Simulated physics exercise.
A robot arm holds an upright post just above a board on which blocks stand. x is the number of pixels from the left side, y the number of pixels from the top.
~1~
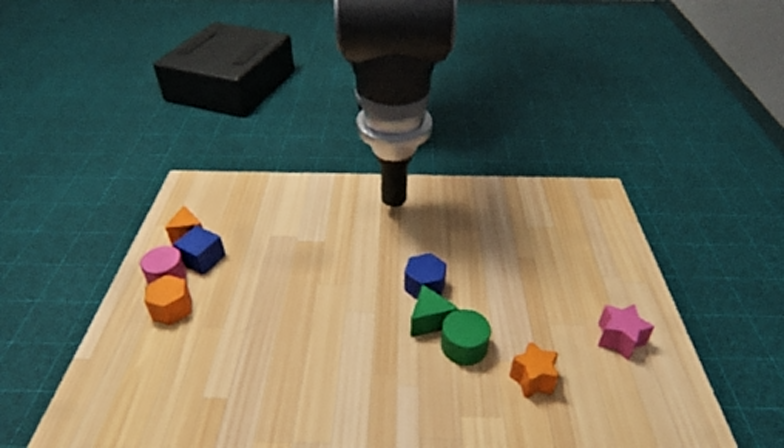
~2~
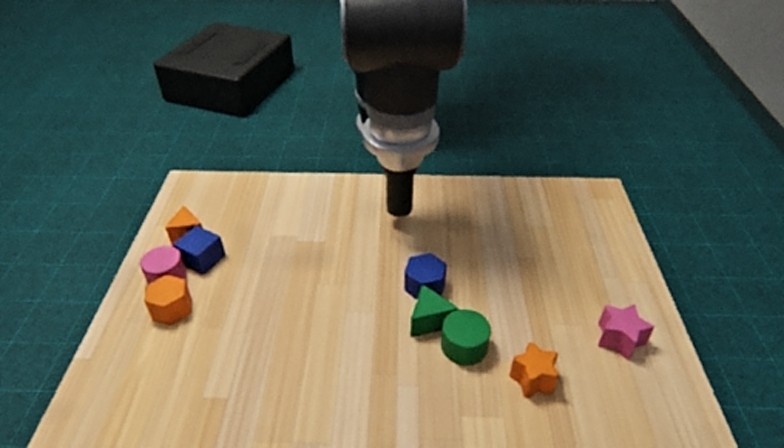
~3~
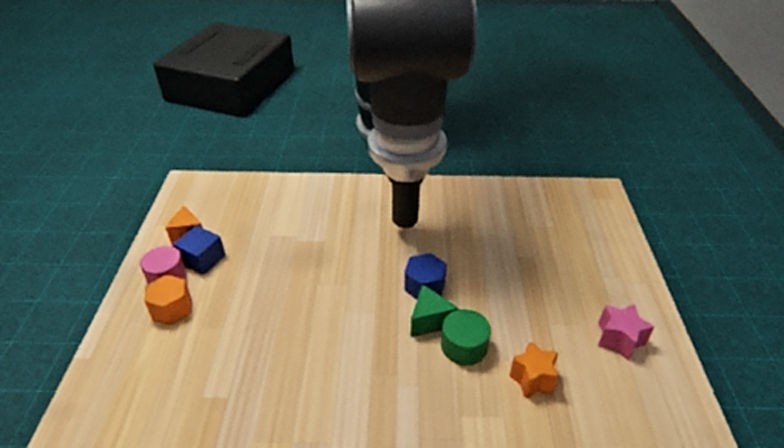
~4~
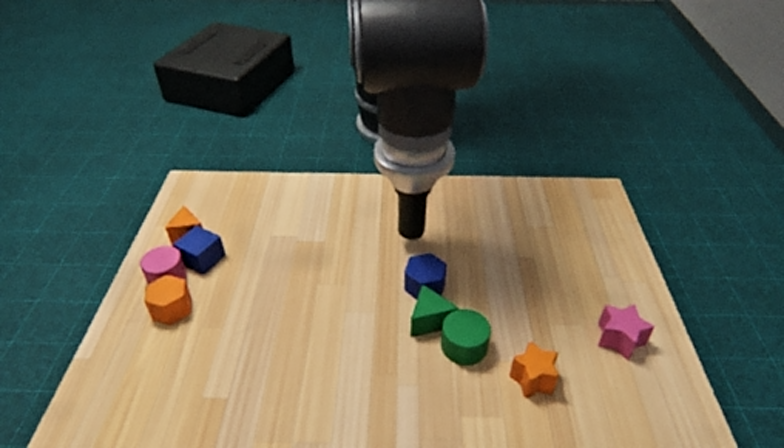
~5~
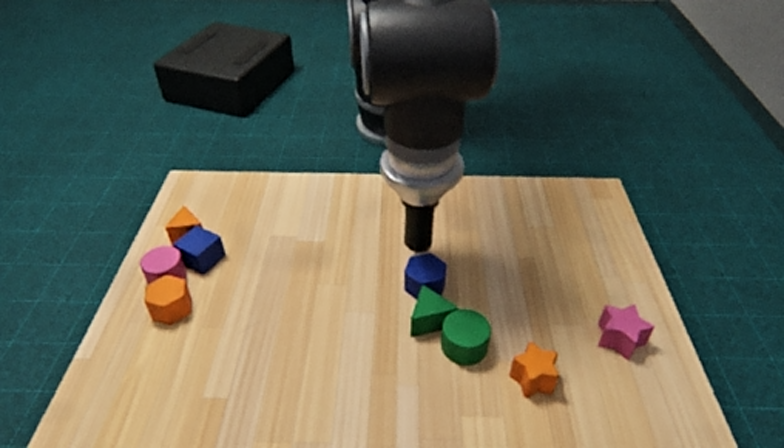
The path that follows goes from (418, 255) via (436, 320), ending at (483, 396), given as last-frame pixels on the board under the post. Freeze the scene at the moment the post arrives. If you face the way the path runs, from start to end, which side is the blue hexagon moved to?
Towards the right-hand side.
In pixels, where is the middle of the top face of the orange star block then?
In the picture, it is at (569, 369).
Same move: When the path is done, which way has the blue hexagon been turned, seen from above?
It twists with the clock when seen from above.
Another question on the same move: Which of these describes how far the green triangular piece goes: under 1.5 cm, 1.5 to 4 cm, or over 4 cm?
It moves more than 4 cm.
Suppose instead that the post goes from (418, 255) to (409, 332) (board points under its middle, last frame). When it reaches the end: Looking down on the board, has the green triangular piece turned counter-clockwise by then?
Yes.
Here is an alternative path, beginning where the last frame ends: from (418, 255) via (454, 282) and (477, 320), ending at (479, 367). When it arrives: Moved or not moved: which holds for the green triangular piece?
Well, the green triangular piece shifts from its place.
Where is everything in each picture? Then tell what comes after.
The first picture shows post's lower end at (394, 199); blue hexagon at (426, 267); green triangular piece at (431, 303); green disc at (467, 327); orange star block at (538, 361).
The second picture shows post at (399, 209); blocks still.
The third picture shows post at (405, 219); blocks still.
The fourth picture shows post at (412, 231); blocks still.
The fifth picture shows post at (418, 243); blue hexagon at (426, 267); green triangular piece at (431, 303); green disc at (467, 327); orange star block at (538, 361).
The first path, step by step. One third of the way, post at (429, 285); blue hexagon at (418, 306), turned 45° clockwise; green triangular piece at (428, 335), turned 70° anticlockwise.
Two thirds of the way, post at (450, 332); blue hexagon at (413, 332), turned 80° clockwise; green triangular piece at (426, 365), turned 60° anticlockwise; green disc at (487, 347).
At the end, post at (486, 383); blue hexagon at (413, 332), turned 80° clockwise; green triangular piece at (426, 366), turned 55° anticlockwise; green disc at (532, 389); orange star block at (569, 369), turned 60° anticlockwise.
